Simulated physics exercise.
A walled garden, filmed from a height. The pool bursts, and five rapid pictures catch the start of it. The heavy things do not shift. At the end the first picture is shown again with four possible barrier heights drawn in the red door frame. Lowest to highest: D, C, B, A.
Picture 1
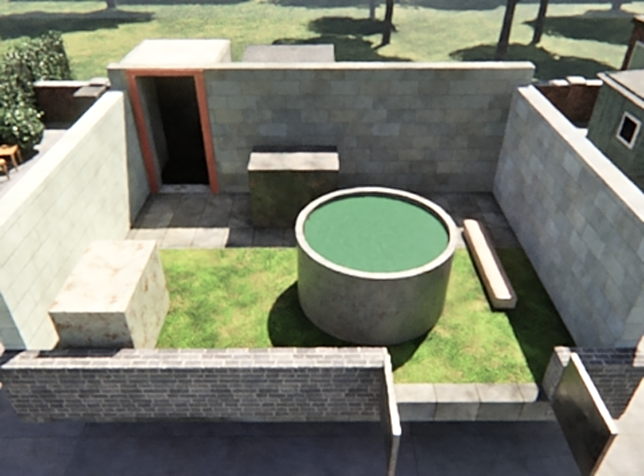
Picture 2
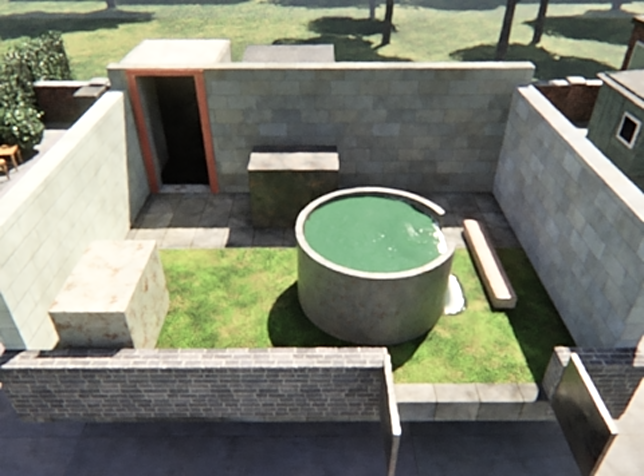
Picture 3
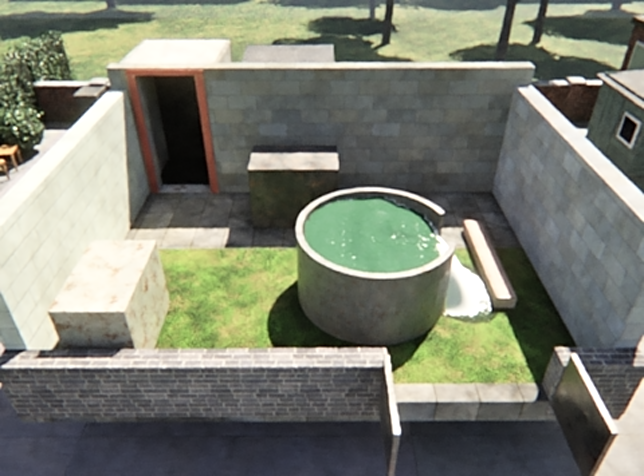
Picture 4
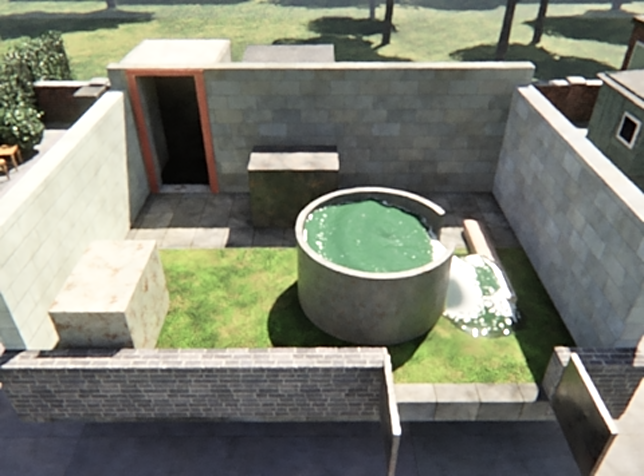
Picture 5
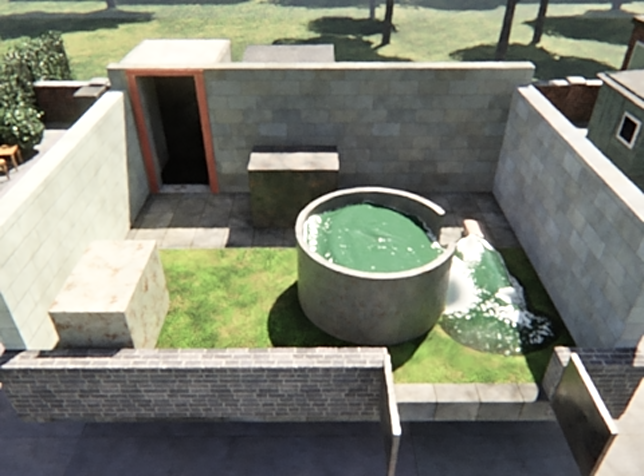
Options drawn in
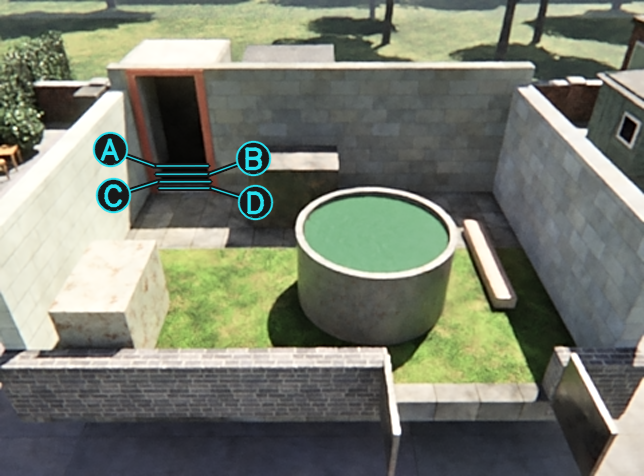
Green water pouring through a gap in the round pool's right side, foaming over a plank and spreading across the walled garden's grass.
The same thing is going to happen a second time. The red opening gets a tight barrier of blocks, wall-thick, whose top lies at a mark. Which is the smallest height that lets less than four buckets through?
Use height D.
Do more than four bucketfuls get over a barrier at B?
No, that is safe.
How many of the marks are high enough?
All of them.
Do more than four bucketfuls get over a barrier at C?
No, not at all.
In cyan, A at (181, 165); B at (182, 174); C at (184, 181); D at (185, 188); from the bottom up D, C, B, A.
With A, nothing gets over.
With B, nothing gets over.
With C, nothing gets over.
With D, a splash gets over, under a bucket.
